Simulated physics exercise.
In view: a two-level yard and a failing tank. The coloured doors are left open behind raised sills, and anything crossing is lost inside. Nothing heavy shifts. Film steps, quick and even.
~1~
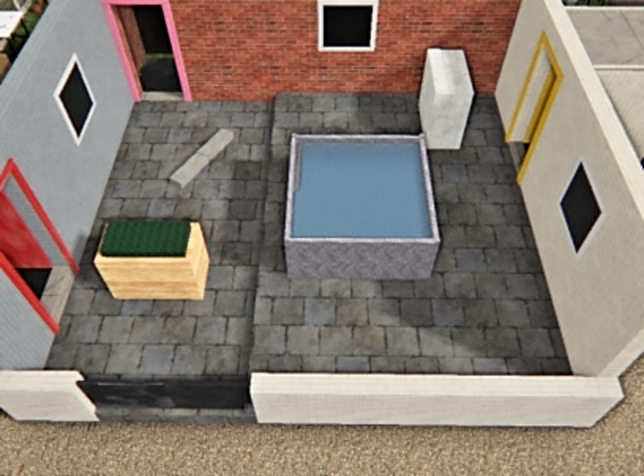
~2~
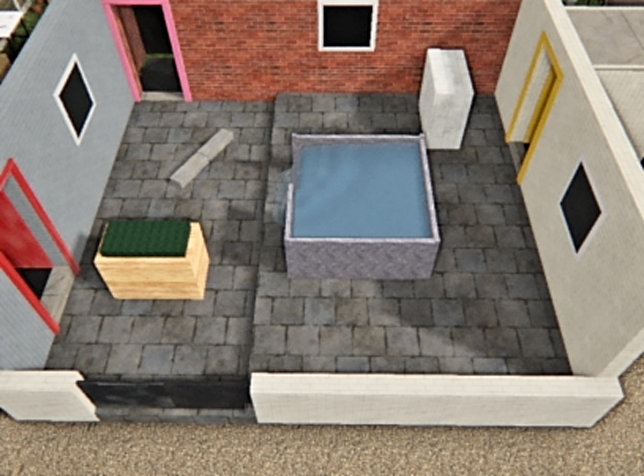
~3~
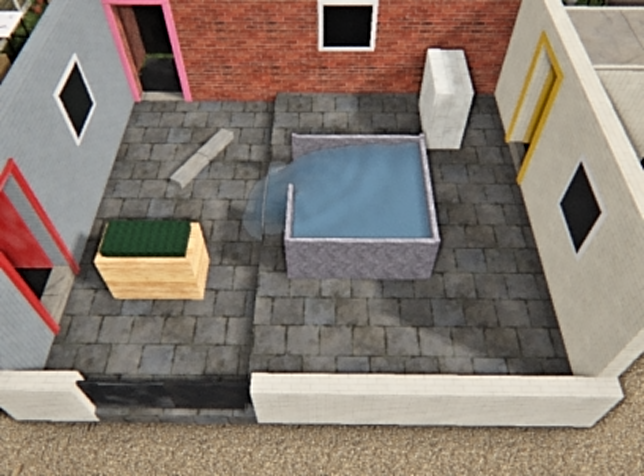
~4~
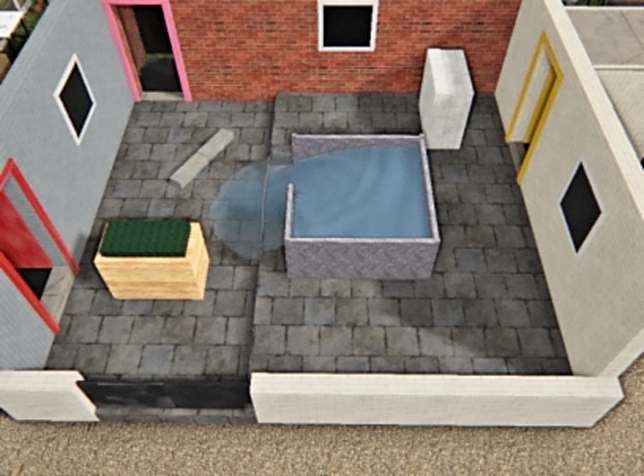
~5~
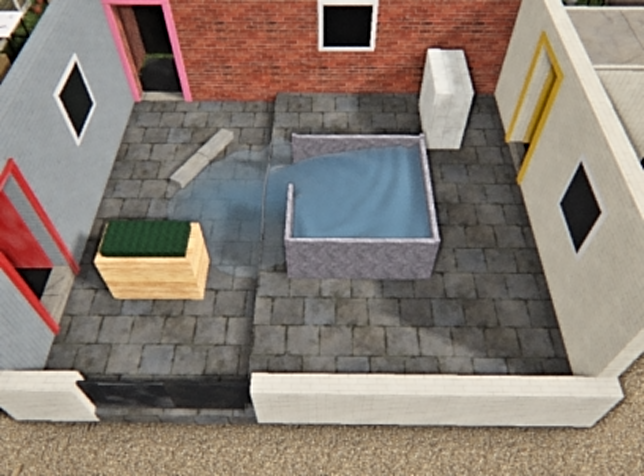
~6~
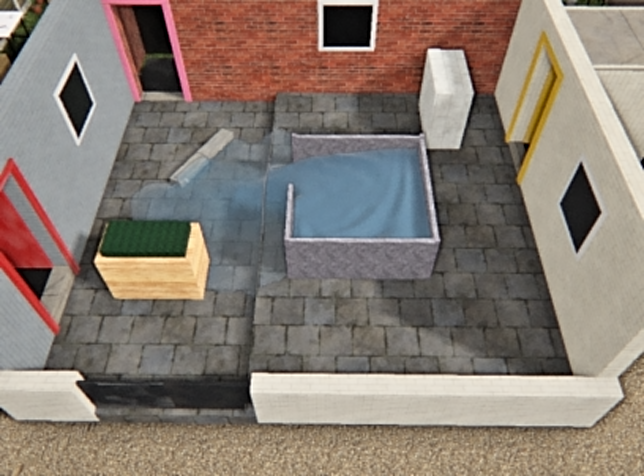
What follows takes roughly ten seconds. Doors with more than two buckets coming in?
Red door: Two or fewer; pink door: Over two; yellow door: Two or fewer.
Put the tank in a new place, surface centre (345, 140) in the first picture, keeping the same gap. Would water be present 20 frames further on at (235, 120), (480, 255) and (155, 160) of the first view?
First spot gets drenched, second spot stays unwetted, third spot gets drenched.
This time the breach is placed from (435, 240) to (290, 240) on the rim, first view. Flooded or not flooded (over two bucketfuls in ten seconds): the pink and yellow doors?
The pink door is over, the yellow door lets more in.
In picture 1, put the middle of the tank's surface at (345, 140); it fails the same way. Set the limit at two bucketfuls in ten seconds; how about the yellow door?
Checking each in turn, the yellow door comes in short.
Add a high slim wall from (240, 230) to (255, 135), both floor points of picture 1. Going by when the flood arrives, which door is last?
I'd say the yellow one.
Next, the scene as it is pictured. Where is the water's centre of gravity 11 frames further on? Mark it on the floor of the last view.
I'd put it at around (266, 206).
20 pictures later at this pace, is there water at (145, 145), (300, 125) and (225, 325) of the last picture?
Result, in order: Waterlogged / unflooded / waterlogged.
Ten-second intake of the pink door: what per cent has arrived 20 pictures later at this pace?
Some 30 in a hundred.
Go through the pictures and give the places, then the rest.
In the first frame, the water tank at (359, 188) is whole and still.
In the second frame, the front is at a hidden place, out from the gap at (296, 188).
In the third frame, water pours out at (296, 189) and has run to (251, 228).
In the fourth frame, water pours out at (296, 190) and has run to (212, 217).
In the fifth frame, the front is at (177, 197), out from the gap at (296, 189).
In the sixth frame, water pours out at (296, 189) and has run to (139, 194).
A moment on, water covers 25 % of the floor; the red door wet at the sill, nothing in, the pink door not reached, the yellow door not reached.
Next, water covers 40 % of the floor; the red door wet at the sill, nothing in, the pink door under two buckets in, the yellow door not reached.
Then, water covers 40 % of the floor; the red door wet at the sill, nothing in, the pink door far over two buckets in, the yellow door not reached.
Later, water covers 45 % of the floor; the red door wet at the sill, nothing in, the pink door far over two buckets in, the yellow door not reached.
In the end, water covers 45 % of the floor; the red door wet at the sill, nothing in, the pink door far over two buckets in, the yellow door not reached.
